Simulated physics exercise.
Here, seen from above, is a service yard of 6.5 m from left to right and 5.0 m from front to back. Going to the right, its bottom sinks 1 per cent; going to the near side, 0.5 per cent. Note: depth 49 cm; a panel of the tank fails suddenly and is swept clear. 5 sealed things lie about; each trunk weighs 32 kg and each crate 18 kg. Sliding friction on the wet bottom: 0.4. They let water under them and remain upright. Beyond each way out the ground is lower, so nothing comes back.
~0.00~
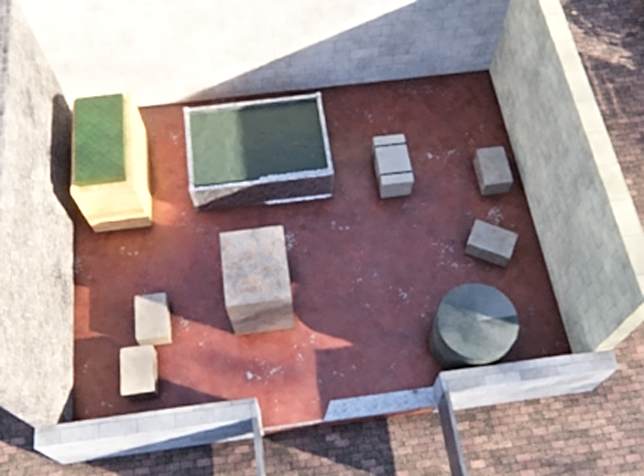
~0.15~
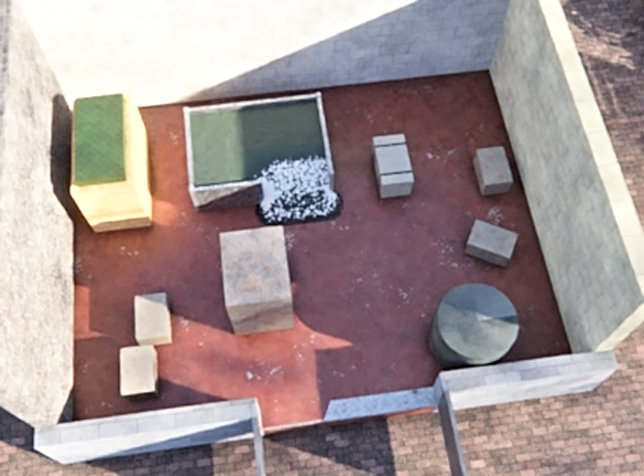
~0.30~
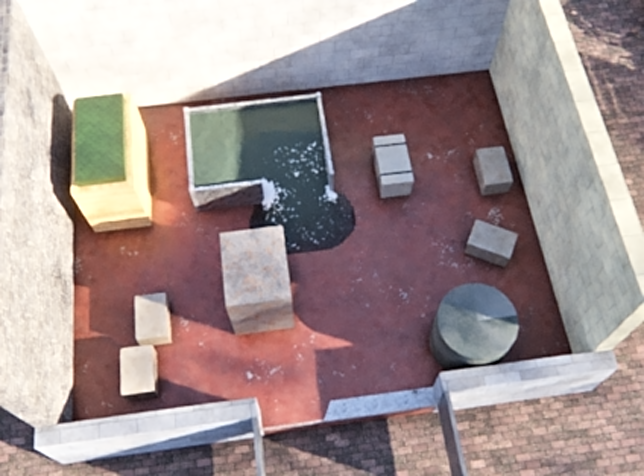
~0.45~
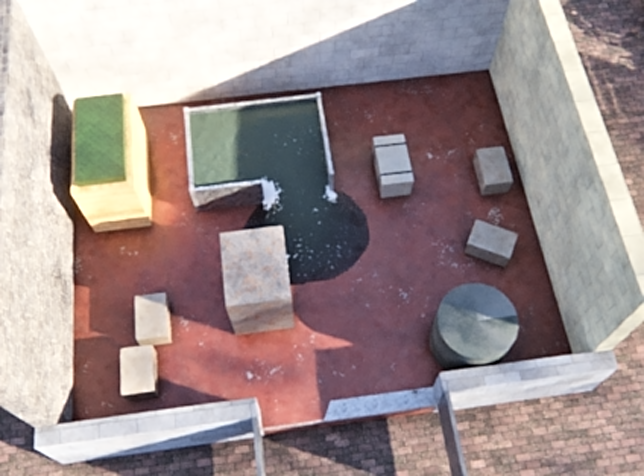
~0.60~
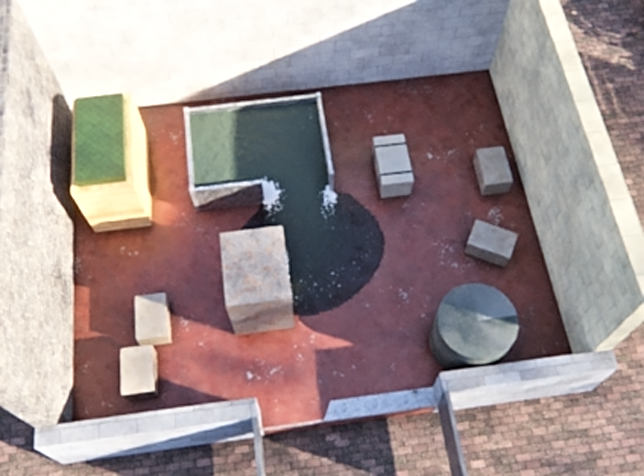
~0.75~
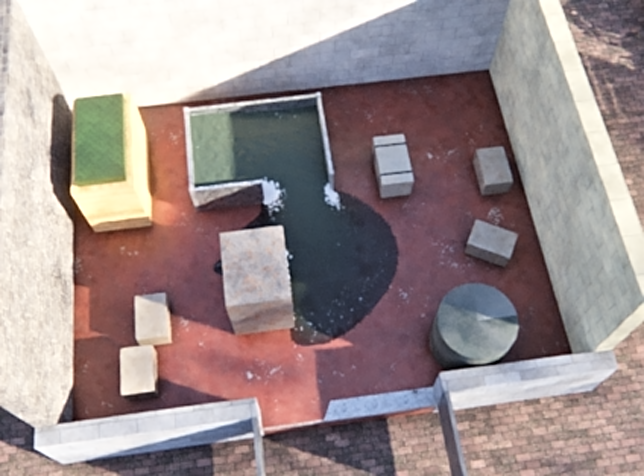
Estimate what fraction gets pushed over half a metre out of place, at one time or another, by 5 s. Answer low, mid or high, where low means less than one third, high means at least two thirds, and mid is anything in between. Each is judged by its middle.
Low.
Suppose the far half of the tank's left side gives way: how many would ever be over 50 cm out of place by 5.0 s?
The answer would then be 0.
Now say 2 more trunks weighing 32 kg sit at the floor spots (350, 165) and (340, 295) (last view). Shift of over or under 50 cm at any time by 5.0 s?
In the order asked they come out inside the limit, beyond the limit.
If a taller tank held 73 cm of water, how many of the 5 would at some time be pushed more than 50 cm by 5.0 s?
In that case the number is 0.
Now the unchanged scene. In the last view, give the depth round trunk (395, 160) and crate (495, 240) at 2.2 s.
Depth approx. 0 cm / 2 cm.
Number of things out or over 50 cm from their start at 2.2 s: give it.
By my tally, 0.
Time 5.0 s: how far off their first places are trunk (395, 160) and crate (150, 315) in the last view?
In turn: 0 cm, 0 cm.
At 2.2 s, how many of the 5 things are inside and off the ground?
Count: 0.
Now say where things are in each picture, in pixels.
The first picture shows a trunk at (393, 159) rests on the ground; a crate at (493, 239) rests on the ground; 2.5 m2 under water; 0 of 5 have shifted.
The second picture shows a trunk at (393, 159), on the bottom; a crate at (493, 239), on the bottom; water covers 3.0 m2; 0 of 5 have shifted.
The third picture shows a trunk at (393, 159), on the bottom; a crate at (493, 239) rests on the ground; 3.7 m2 under water; 0 of 5 have shifted.
The fourth picture shows a trunk at (393, 159) rests on the ground; a crate at (493, 239), on the bottom; water covers 4.4 m2; 0 of 5 have shifted.
The fifth picture shows a trunk at (393, 159) rests on the ground; a crate at (493, 239) rests on the ground; 5.1 m2 under water; 0 of 5 have shifted.
The sixth picture shows a trunk at (393, 159), on the bottom; a crate at (493, 239) rests on the ground; 5.9 m2 under water; 0 of 5 have shifted.
After 1.1 s 0 of 5 are over 50 cm from their spots; 0 afloat.
After 2.2 s 0 of 5 are over 50 cm from their spots; 0 afloat.
After 3.5 s 0 of 5 are over 50 cm from their spots; 0 afloat.
After 5.0 s 0 of 5 are over 50 cm from their spots, and 0 have been at some point; 0 afloat.
